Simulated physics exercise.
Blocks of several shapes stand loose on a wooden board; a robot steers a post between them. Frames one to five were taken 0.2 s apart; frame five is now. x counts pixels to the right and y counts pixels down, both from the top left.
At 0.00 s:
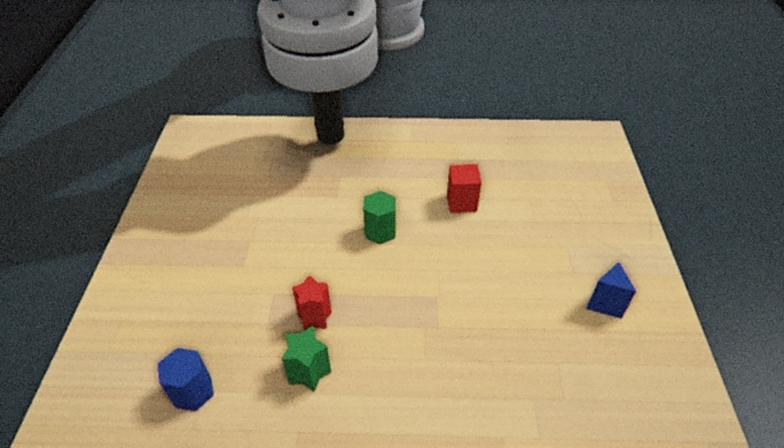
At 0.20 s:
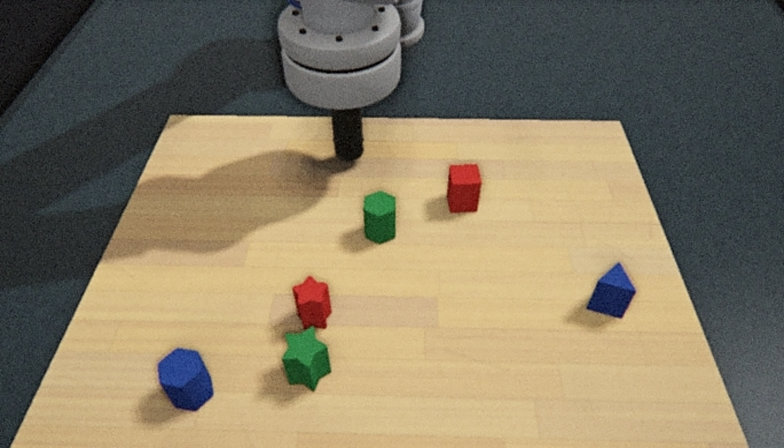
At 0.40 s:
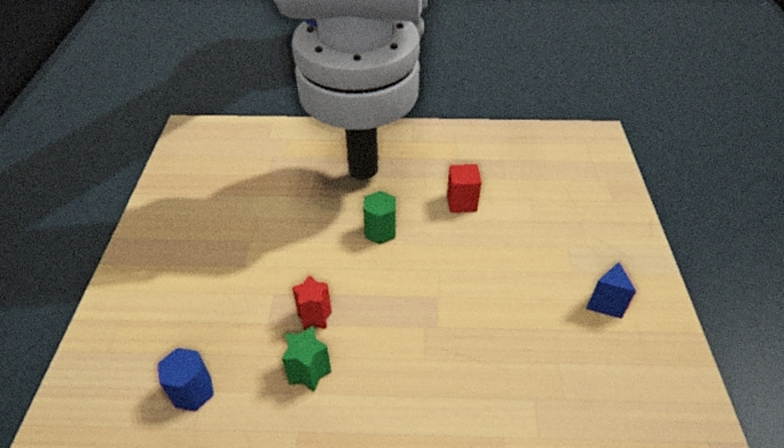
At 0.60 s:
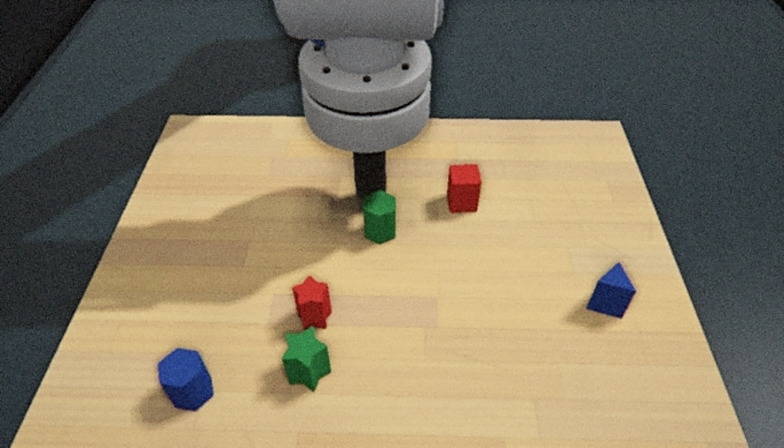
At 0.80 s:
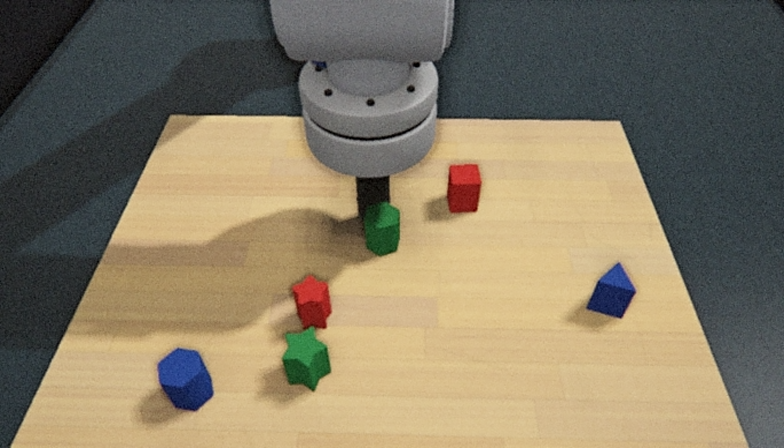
At first, a robot arm holds a dark post near the far edge of a wooden board scattered with red, green and blue blocks. The post moves nearer and slightly right, up behind the green hexagonal block, then nudges it a little toward the viewer while the other blocks stay still.
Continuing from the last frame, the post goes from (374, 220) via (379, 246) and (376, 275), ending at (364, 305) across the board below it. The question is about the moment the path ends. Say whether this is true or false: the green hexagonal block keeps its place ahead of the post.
That statement is not accurate.
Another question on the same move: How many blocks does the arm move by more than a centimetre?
The count is one.
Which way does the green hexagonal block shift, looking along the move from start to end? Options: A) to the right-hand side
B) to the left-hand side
B - to the left-hand side.
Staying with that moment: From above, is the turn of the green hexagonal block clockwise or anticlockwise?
Rotation: Counter-clockwise.
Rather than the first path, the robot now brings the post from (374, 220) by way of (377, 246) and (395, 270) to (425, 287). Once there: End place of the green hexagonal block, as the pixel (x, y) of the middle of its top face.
In the picture, that point is around (415, 287).
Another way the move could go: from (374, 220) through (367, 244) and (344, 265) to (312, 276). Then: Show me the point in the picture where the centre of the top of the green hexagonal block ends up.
Close to (386, 240).
On the path given first. One third of the way, post at (379, 239); green hexagonal block at (390, 243).
Two thirds of the way, post at (376, 268); green hexagonal block at (396, 271), turned 25° anticlockwise.
At the end, post at (364, 298); red star-shaped block in place; green hexagonal block at (401, 282), turned 45° anticlockwise.
